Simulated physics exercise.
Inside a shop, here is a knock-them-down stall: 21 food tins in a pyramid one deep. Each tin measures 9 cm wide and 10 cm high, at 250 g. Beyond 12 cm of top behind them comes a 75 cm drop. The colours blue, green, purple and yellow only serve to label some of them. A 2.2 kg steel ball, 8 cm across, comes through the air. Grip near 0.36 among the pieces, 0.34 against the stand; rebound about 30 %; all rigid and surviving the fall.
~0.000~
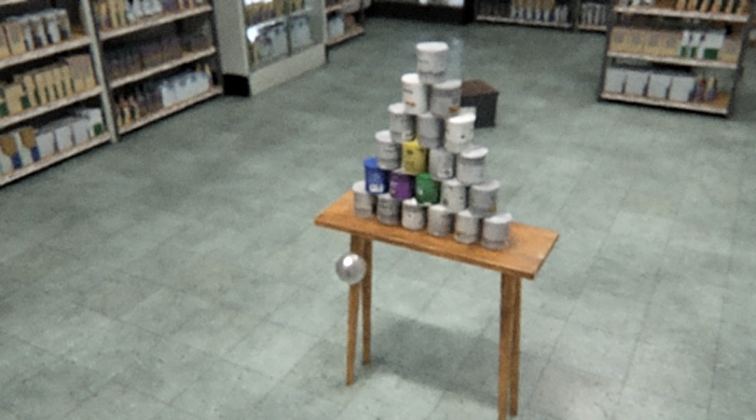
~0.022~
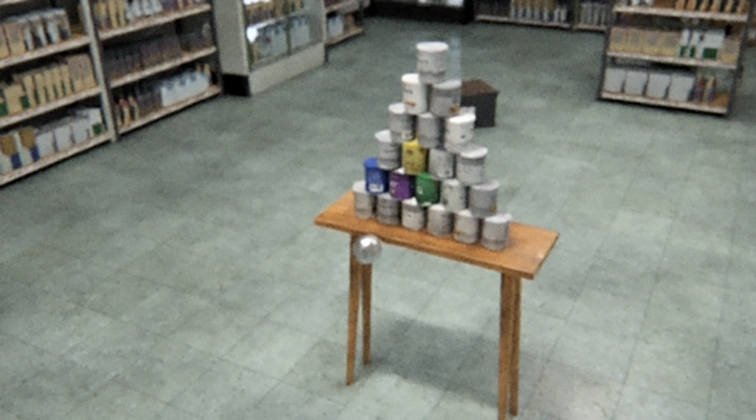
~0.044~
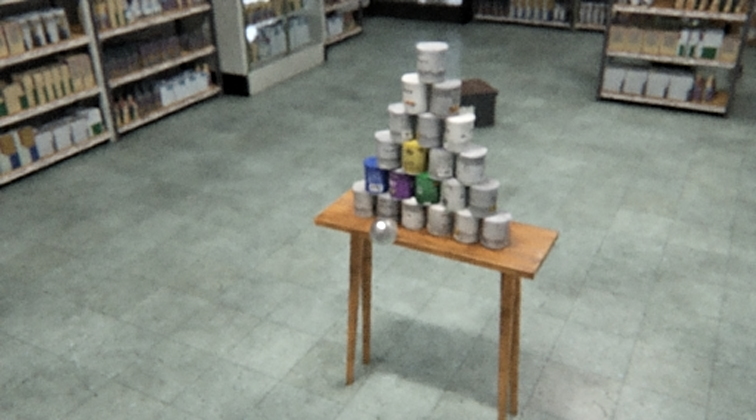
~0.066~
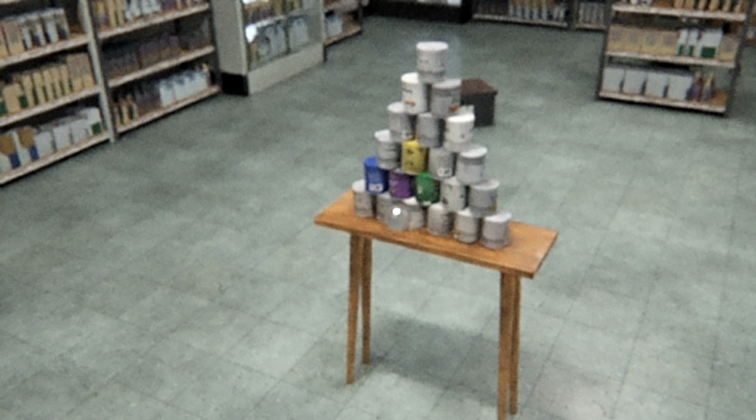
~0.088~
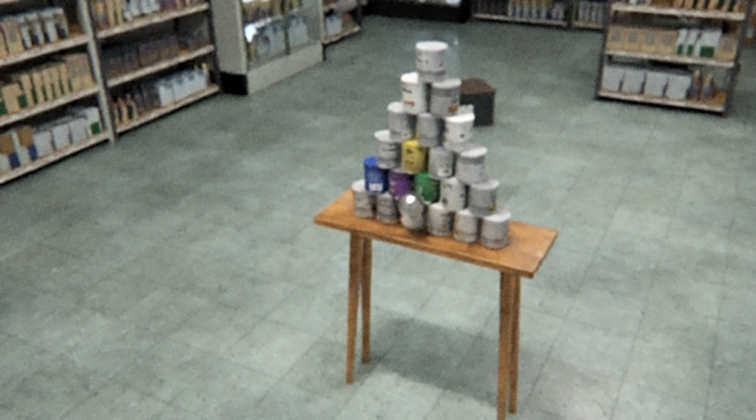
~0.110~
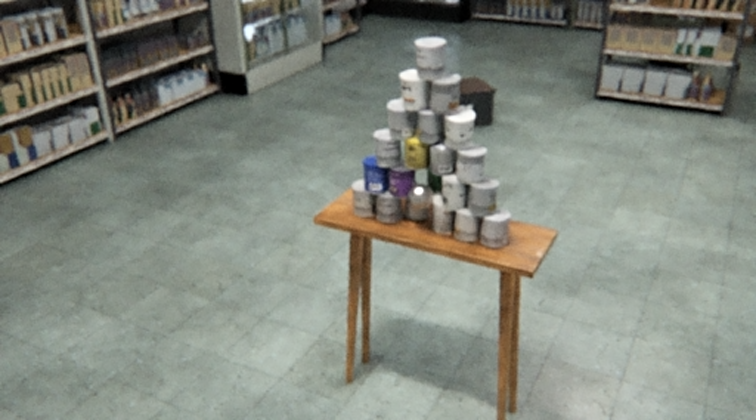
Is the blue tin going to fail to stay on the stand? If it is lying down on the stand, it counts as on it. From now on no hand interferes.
No, it ends up fine.
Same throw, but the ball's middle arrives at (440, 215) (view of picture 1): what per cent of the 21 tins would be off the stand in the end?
In that case about 50 percent.
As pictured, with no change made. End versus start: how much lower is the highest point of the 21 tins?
About 30 cm.
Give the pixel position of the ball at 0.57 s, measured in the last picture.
(508, 248), more or less.
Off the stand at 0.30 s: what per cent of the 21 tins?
By then 5 %.
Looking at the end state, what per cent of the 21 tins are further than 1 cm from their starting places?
It comes to 90 percent.
After 0.30 s, ball still moving; 1 of the 21 tins off the stand; blue tin shifted 25 mm; green tin leaning 56°, 12 cm lower.
After 0.57 s, ball still moving; 6 of the 21 tins off the stand; blue tin shifted 29 mm; green tin on its side.
After 0.98 s, ball still moving; 11 of the 21 tins off the stand; blue tin shifted 30 mm; green tin on its side.
By the end (1.2 s), ball rolling away; 11 of the 21 tins off the stand; blue tin shifted 30 mm; green tin on its side; yellow tin on its side. As the last picture would show them, middles, blue tin near (368, 174), green tin near (580, 148).
